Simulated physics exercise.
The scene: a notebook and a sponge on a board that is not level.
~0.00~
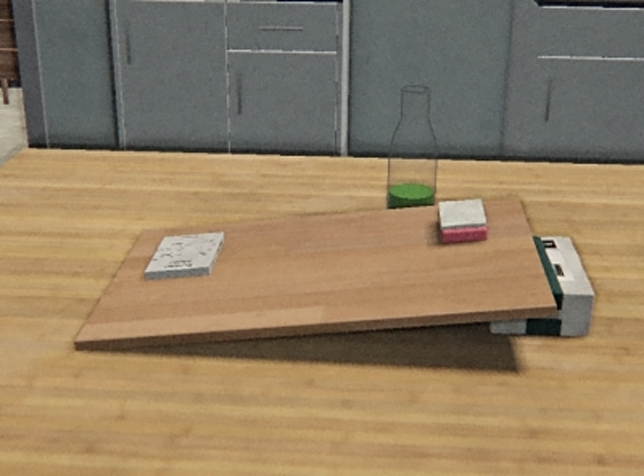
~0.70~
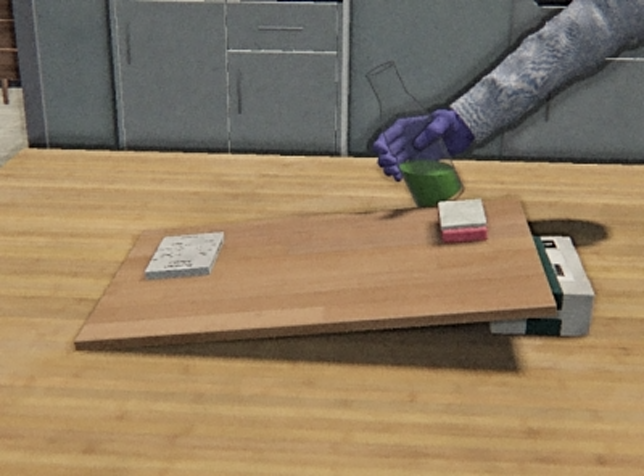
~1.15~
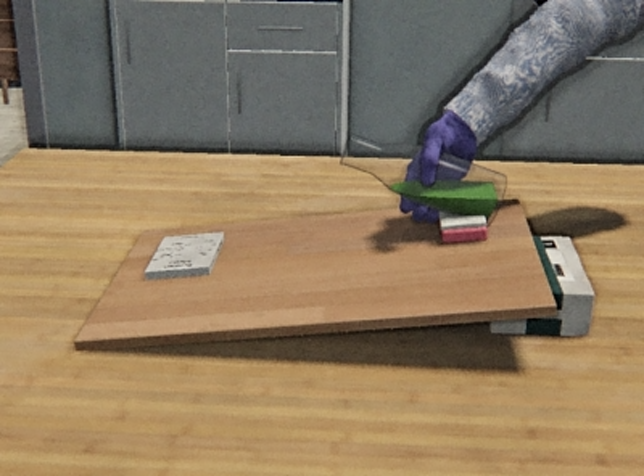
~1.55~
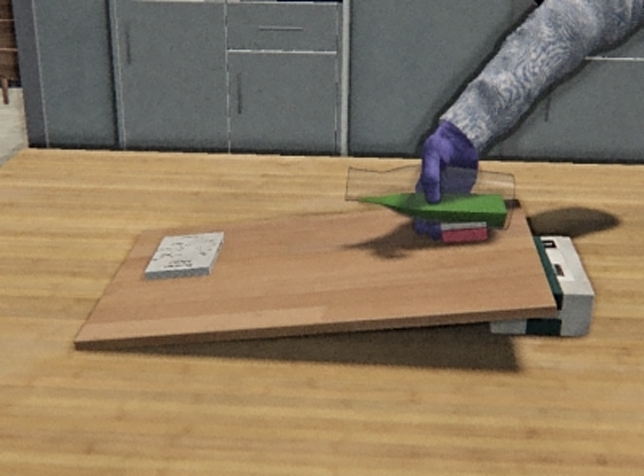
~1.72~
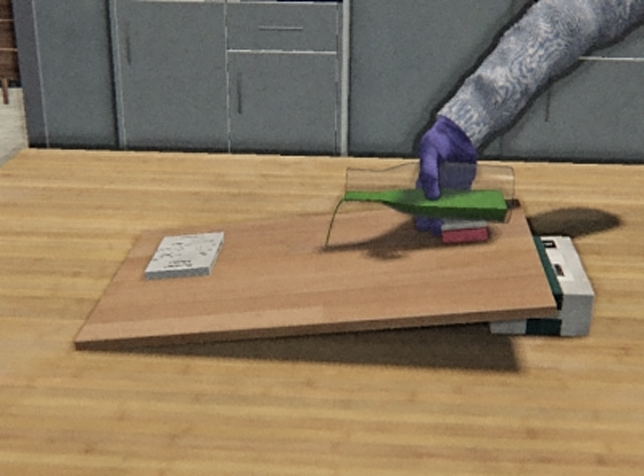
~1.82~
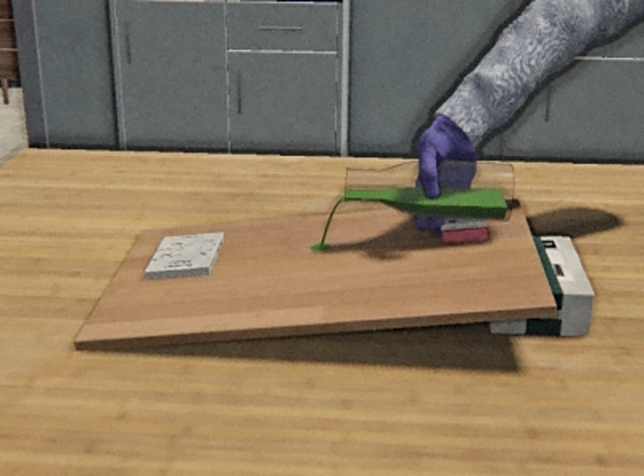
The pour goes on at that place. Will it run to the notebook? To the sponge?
The notebook is reached; the sponge escapes.
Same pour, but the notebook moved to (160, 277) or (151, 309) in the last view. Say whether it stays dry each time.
One: It is reached. Two: It stays dry.
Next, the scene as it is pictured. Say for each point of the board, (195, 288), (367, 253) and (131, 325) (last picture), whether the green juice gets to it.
The first is reached; the next untouched; the last clear of it.
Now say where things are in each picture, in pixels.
The board slopes down to the left; milk bottle (413, 155) about a quarter full; notebook (186, 255); sponge (462, 222), in the first frame.
Milk bottle (410, 133) tipped 25° with all of its load; notebook (186, 255), in the second frame.
Milk bottle (419, 174) tipped 70° with all of its load; sponge (462, 222), in the third frame.
The board slopes down to the left; milk bottle (426, 193) tipped 85° with all of its load; notebook (186, 255), in the fourth frame.
The first of it lands; milk bottle (425, 190) tipped 90° with all of its load; sponge (462, 222), in the fifth frame.
The first of it lands; milk bottle (425, 188) tipped 90° with all of its load; notebook (186, 255); sponge (462, 222), in the sixth frame.
By 2.6 s, it runs down to the left; the notebook is in it; the sponge is clear of it.
By 5.3 s, it runs down to the left and off the end; the notebook is in it; the sponge is clear of it.
By 9.7 s, it runs down to the left and off the end; the notebook is in it; the sponge is clear of it.
